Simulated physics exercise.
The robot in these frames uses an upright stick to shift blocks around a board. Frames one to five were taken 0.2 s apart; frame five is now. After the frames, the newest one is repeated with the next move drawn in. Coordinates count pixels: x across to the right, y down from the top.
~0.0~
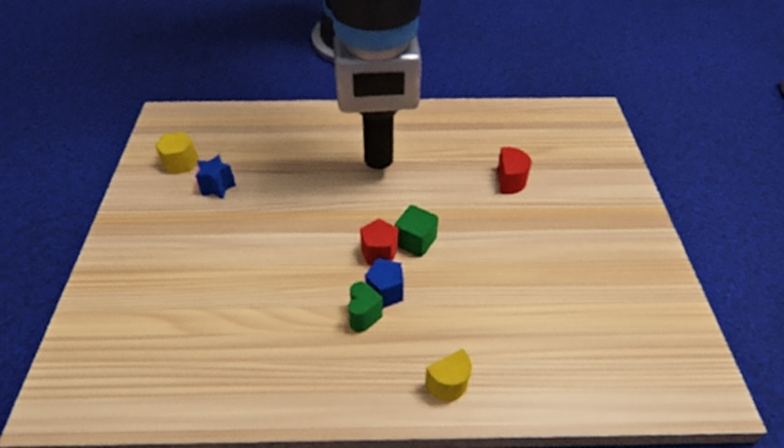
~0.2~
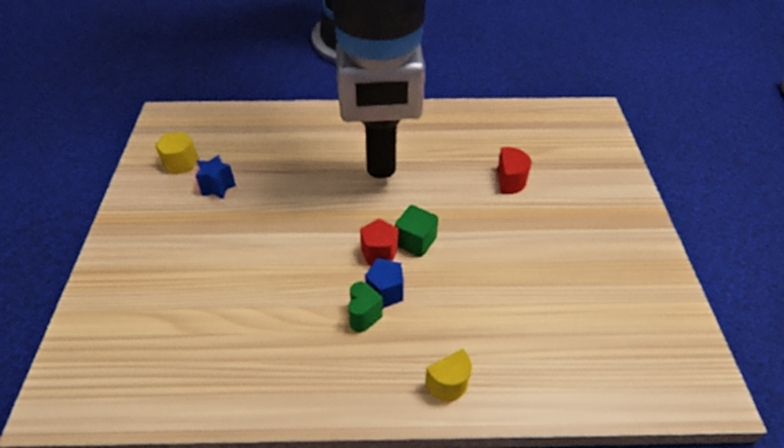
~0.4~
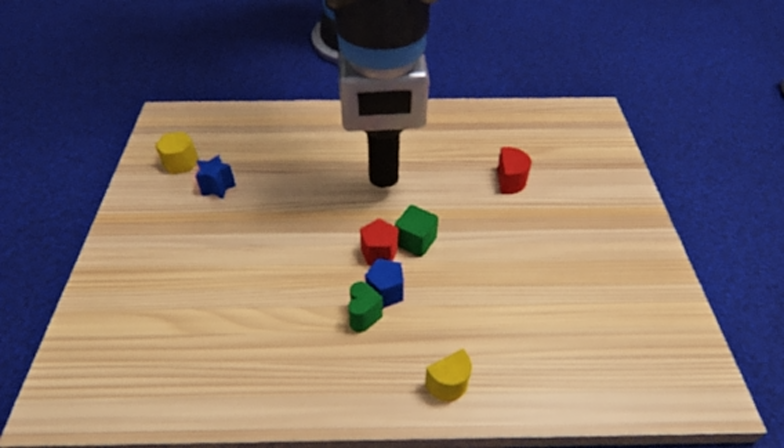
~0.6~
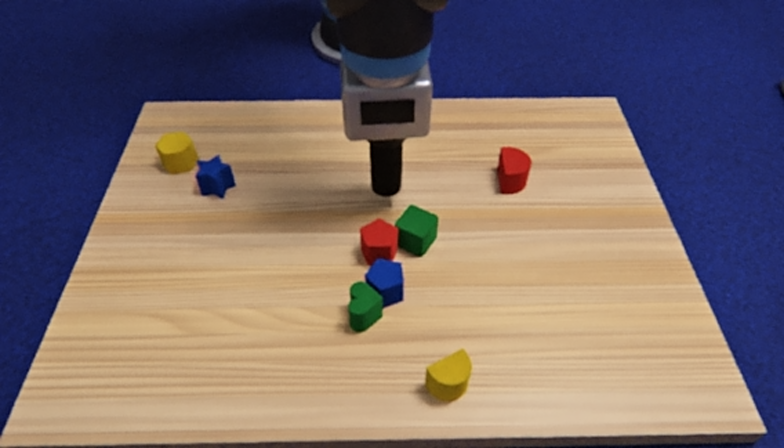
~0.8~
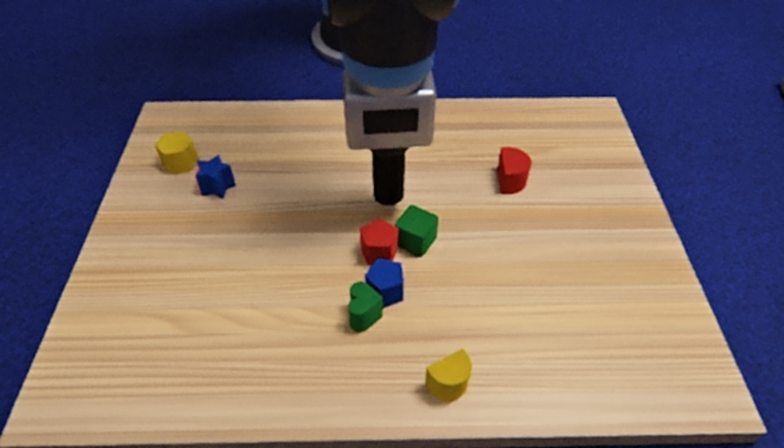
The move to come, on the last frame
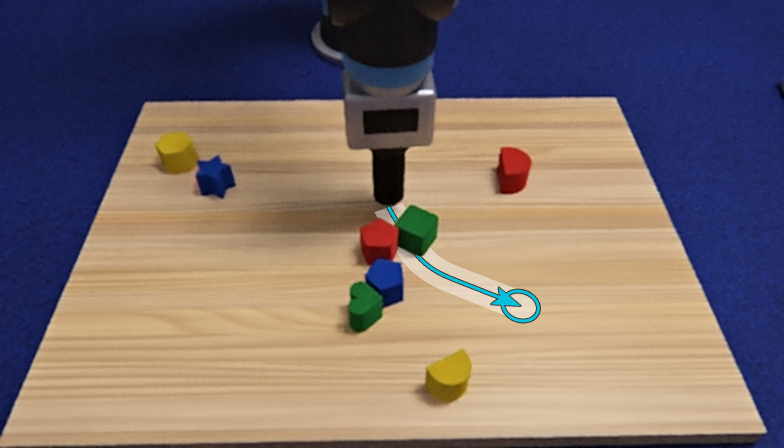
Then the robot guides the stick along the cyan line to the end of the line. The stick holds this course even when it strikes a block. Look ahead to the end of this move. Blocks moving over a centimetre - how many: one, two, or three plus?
Number moved: 1.
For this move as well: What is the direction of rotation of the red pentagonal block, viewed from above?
My answer: Clockwise.
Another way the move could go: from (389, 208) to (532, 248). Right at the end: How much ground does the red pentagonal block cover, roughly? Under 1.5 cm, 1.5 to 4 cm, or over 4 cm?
Short: Under 1.5 cm.
The drawn path runs from (389, 208) via (413, 249) and (459, 282), ending at (521, 306).
On the path given first. One third of the way, stick at (413, 236); red pentagonal block at (379, 236), turned 20° clockwise; green square at (441, 248).
Two thirds of the way, stick at (462, 270); red pentagonal block at (379, 236), turned 20° clockwise; green square at (488, 286), turned 20° clockwise.
At the end, stick at (524, 294); red pentagonal block at (379, 236), turned 20° clockwise; blue pentagonal block not moved; green square at (527, 319), turned 70° clockwise.
